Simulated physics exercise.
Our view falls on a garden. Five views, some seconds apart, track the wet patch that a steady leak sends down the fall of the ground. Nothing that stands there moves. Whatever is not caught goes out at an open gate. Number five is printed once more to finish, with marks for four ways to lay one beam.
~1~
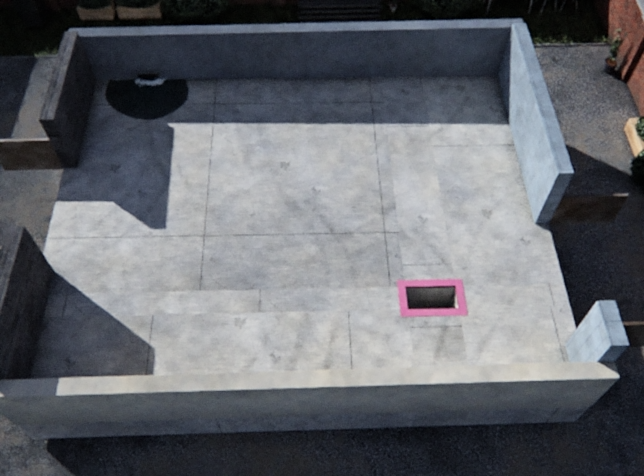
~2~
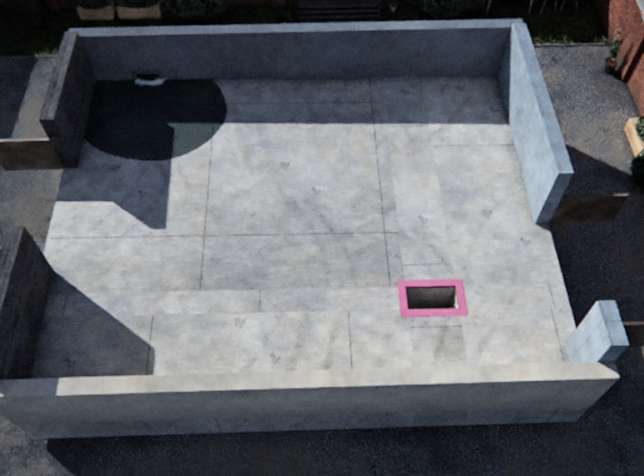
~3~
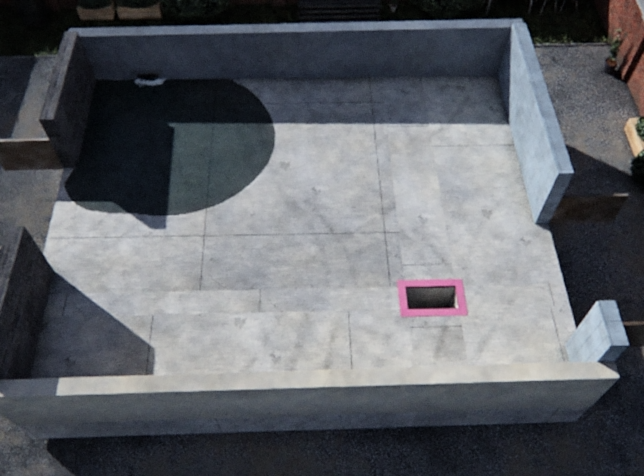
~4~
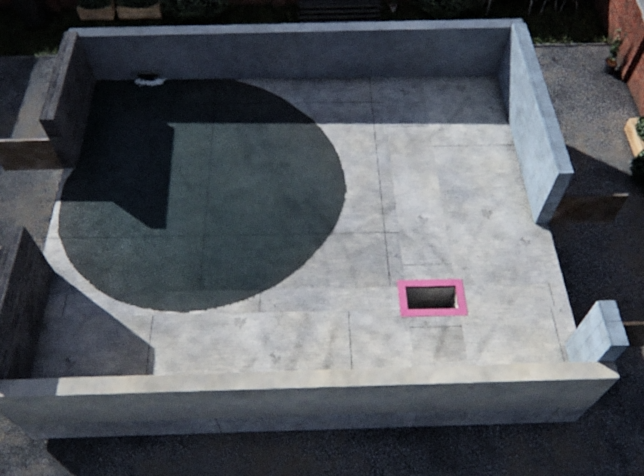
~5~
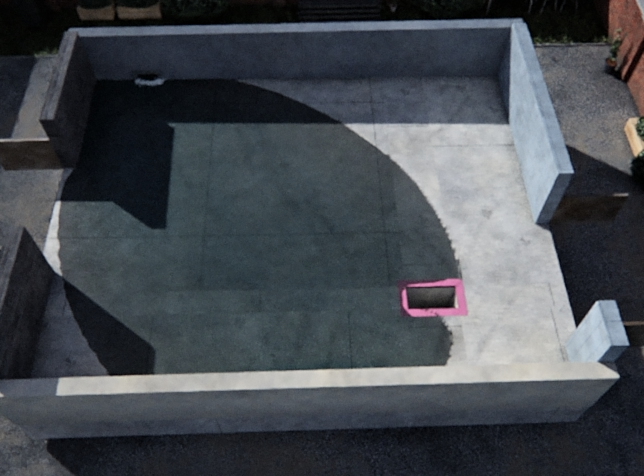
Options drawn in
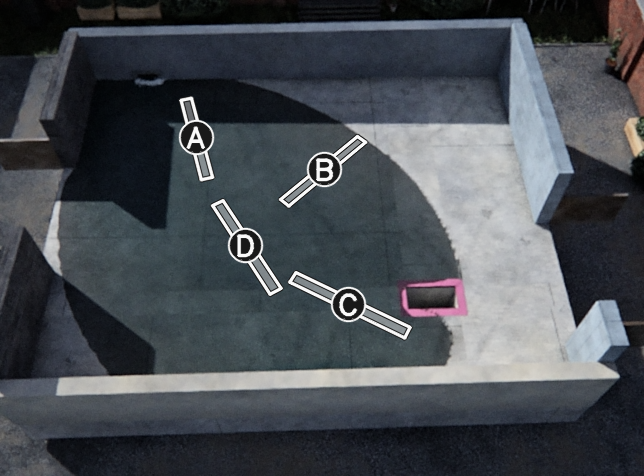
To begin with, a small dark patch of water lies at the upper left of a pale, walled garden floor, near a pink-edged drain pit that is dry at the lower right. The water spreads outward in a widening round shape across the paving, then reaches the pit and enters it.
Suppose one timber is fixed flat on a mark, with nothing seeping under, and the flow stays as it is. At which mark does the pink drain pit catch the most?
Position C.
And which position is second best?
That would be D.
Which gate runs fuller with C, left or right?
More leaves on the right.
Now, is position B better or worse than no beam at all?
Position B is worse.
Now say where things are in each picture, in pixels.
Outfall at (148, 76); pink drain pit at (432, 298); open gate at (549, 281); open gate at (66, 216); water covers 3 % of the ground and shows as far out as (164, 111); pink drain pit still dry.
Water covers 9 % of the ground and shows as far out as (164, 155); pink drain pit still dry.
Water covers 19 % of the ground and shows as far out as (244, 186); pink drain pit still dry.
Water covers 37 % of the ground and shows as far out as (277, 279); pink drain pit still dry.
Water covers 62 % of the ground and shows as far out as (436, 335); pink drain pit taking water.
On the marked copy, A from (186, 99) to (206, 178); B from (284, 202) to (361, 139); C from (292, 277) to (407, 332); D from (217, 203) to (275, 291).
With A, about 14 % of the stream runs into the pink drain pit, about 86 % out by the gates.
With B, about 13 % of the stream runs into the pink drain pit, about 87 % out by the gates.
With C, about 28 % of the stream runs into the pink drain pit, about 72 % out by the gates.
With D, about 19 % of the stream runs into the pink drain pit, about 81 % out by the gates.
